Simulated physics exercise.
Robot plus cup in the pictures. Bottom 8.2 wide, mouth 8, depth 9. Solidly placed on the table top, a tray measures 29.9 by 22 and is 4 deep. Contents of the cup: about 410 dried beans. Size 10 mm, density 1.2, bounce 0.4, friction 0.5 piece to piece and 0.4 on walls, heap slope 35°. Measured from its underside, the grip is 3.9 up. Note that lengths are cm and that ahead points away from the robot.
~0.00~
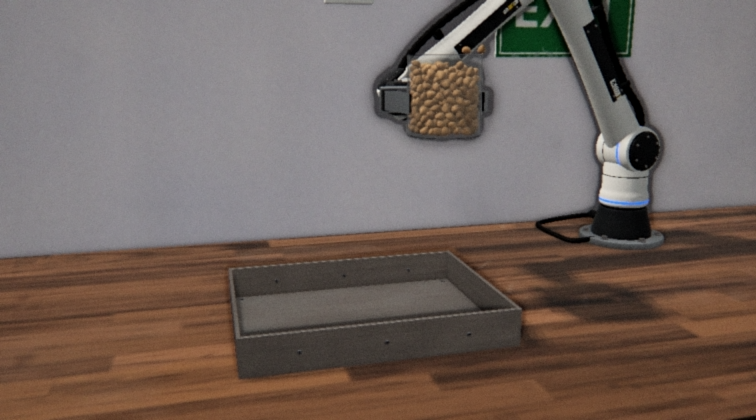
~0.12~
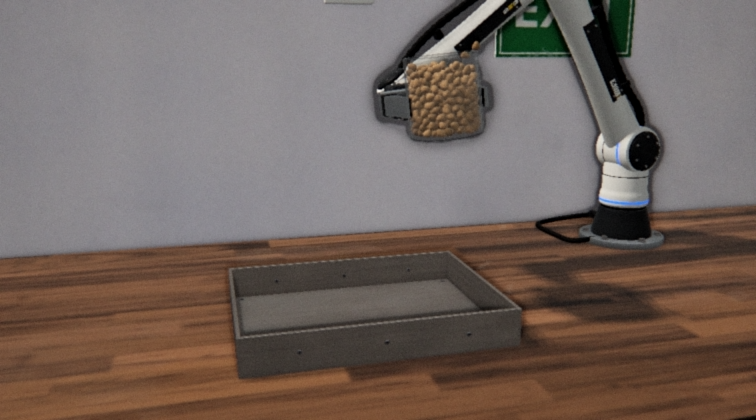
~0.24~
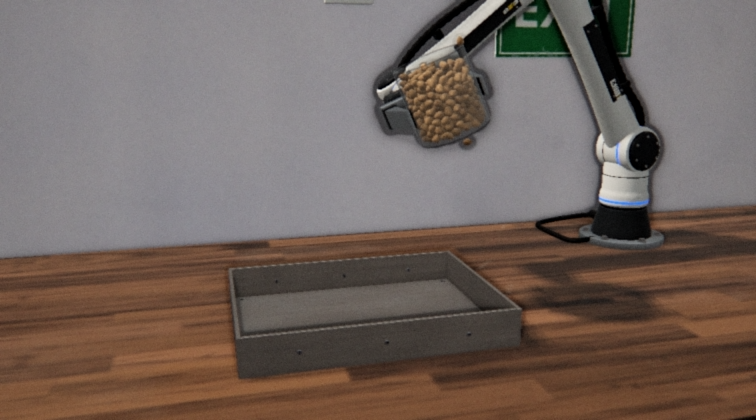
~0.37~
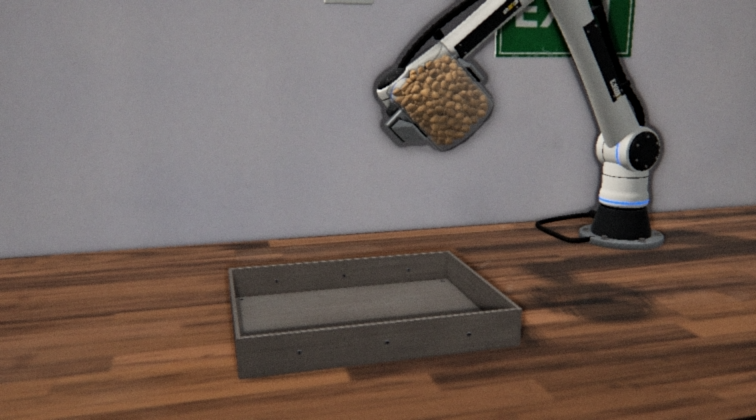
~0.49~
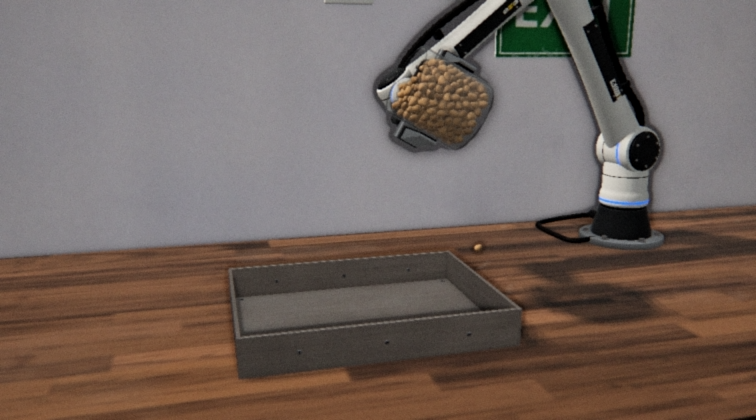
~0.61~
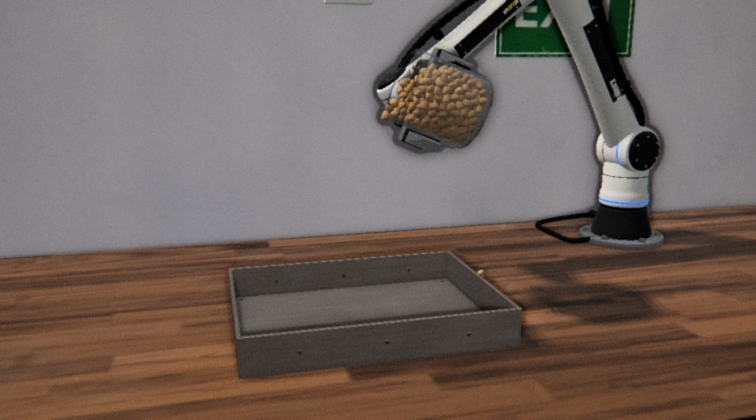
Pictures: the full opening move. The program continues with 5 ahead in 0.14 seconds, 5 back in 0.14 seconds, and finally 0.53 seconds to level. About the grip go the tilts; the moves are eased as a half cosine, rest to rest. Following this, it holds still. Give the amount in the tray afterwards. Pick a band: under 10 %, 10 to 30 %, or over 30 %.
10 to 30 %.
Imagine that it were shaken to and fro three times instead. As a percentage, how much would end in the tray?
Roughly 40 percent.
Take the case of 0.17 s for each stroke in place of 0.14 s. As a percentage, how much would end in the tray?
Estimate: Near 15 per cent.
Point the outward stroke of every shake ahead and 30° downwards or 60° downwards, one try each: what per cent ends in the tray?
You'd get some 10 per cent with the first setting and some 5 per cent with the second.
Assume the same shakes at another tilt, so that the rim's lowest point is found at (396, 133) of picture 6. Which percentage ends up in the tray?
Around 50 per cent of it.
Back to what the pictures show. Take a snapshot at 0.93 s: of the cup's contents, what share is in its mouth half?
45 %.
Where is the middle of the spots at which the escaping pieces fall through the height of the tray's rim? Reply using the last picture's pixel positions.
(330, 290).
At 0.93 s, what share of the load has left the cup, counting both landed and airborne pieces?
Around 20 percent at that moment.
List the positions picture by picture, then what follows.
The first frame shows the cup middle at (444, 97), level; upper third of the load around (443, 79), from x 415 to 480, top at y 50; 407 in the cup.
The second frame shows the cup middle at (444, 97), tilted 6° forward; upper third of the load around (442, 78), from x 410 to 475, top at y 45; 406 in the cup, 1 in flight or on a rim.
The third frame shows the cup middle at (442, 97), tilted 23° forward; upper third of the load around (442, 80), from x 405 to 480, top at y 40; 406 in the cup, 1 in flight or on a rim.
The fourth frame shows the cup middle at (441, 98), tilted 44° forward; upper third of the load around (441, 82), from x 400 to 485, top at y 60; 406 in the cup, 1 on the table or floor.
The fifth frame shows the cup middle at (440, 99), tilted 61° forward; upper third of the load around (442, 85), from x 395 to 485, top at y 65; 406 in the cup, 1 in flight or on a rim.
The sixth frame shows the cup middle at (440, 100), tilted 67° forward; upper third of the load around (443, 85), from x 385 to 485, top at y 70; 406 in the cup, 1 on the table or floor.
After 0.93 s, tilted 66° forward, highest piece 28 above the table; 323 in the cup, 5 in the tray, 1 on the table or floor, 78 in flight or on a rim.
After 1.26 s, tilted 14° forward, highest piece 31 above the table; 318 in the cup, 85 in the tray, 4 on the table or floor.
After 1.62 s, level, highest piece 31 above the table; 318 in the cup, 85 in the tray, 4 on the table or floor.
After 2.67 s, level, highest piece 31 above the table; 318 in the cup, 85 in the tray, 4 on the table or floor.
In the end, 318 in the cup, 85 in the tray, 4 on the table or floor. That is 21 % in the tray.
